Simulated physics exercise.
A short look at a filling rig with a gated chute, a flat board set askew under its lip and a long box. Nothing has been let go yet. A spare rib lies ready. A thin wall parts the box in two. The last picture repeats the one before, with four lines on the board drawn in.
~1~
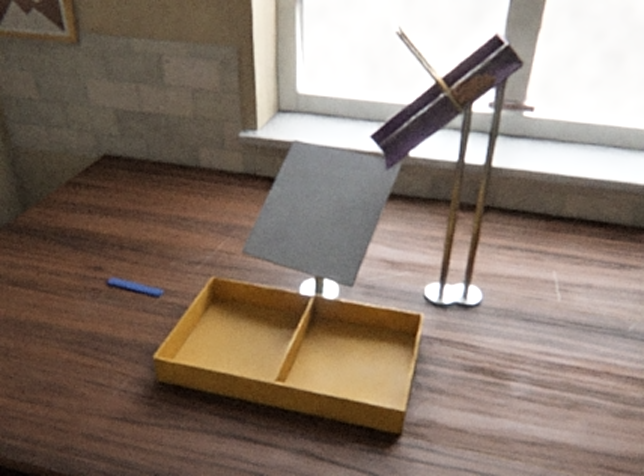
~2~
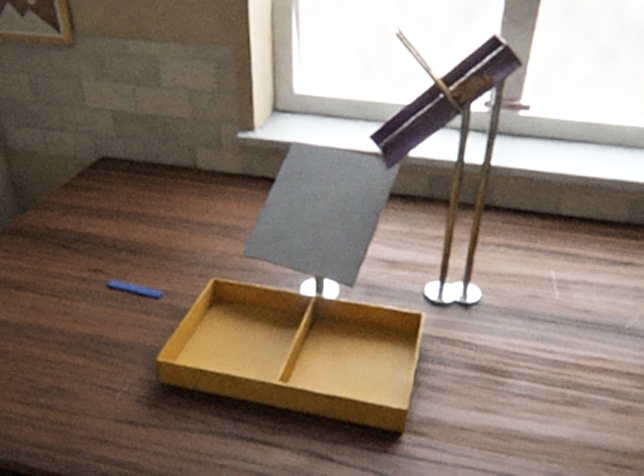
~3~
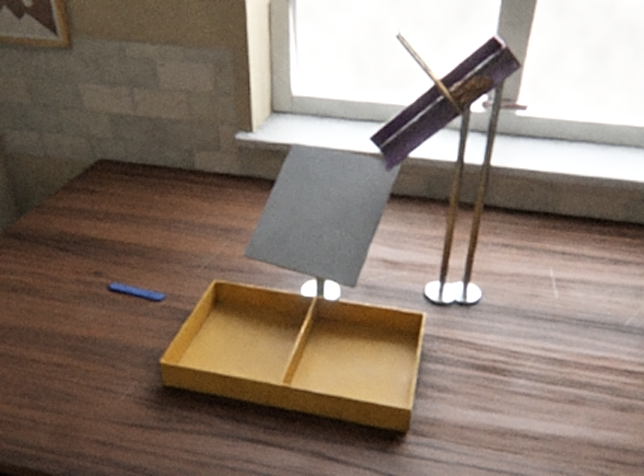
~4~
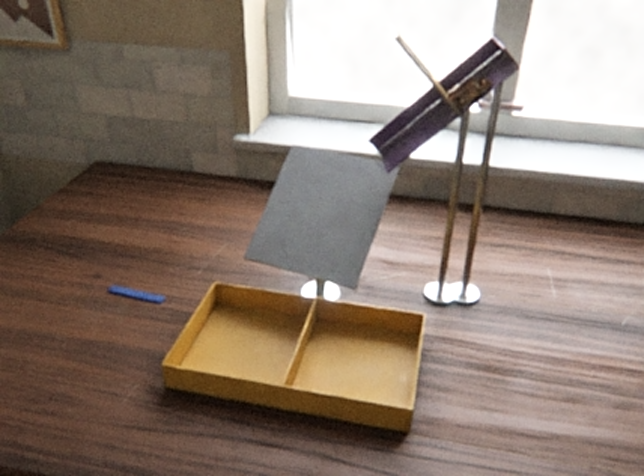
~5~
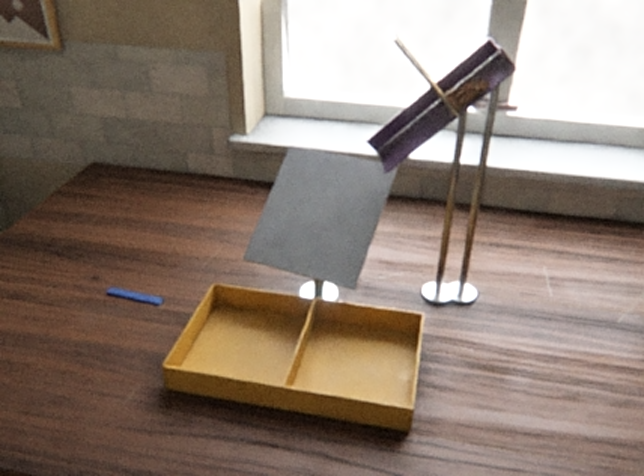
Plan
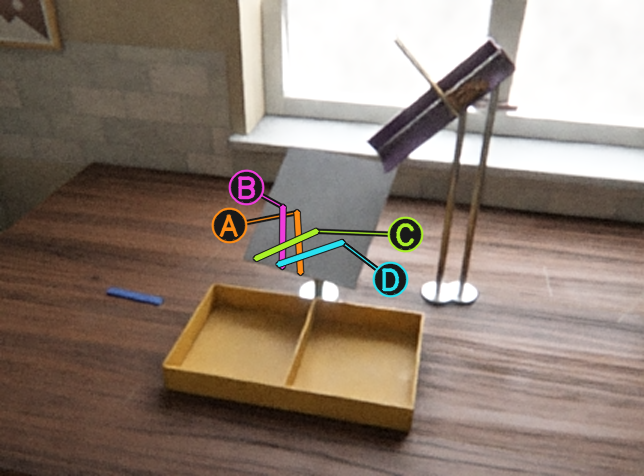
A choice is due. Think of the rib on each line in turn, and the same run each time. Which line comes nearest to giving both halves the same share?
Go for A.
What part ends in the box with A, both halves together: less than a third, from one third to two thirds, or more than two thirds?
It is more than two thirds.
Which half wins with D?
Left.
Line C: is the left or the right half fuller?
Left.
On the marked copy, line A from (297, 212) to (300, 272); line B from (282, 207) to (282, 266); line C from (316, 231) to (256, 258); line D from (342, 242) to (279, 264).
For line A, of what is caught, roughly half in the left half, roughly half in the right.
For line B, of what is caught, almost all in the left half, about a tenth in the right.
For line C, of what is caught, almost all in the left half, about a tenth in the right.
For line D, of what is caught, every piece in the left half, not one piece in the right.
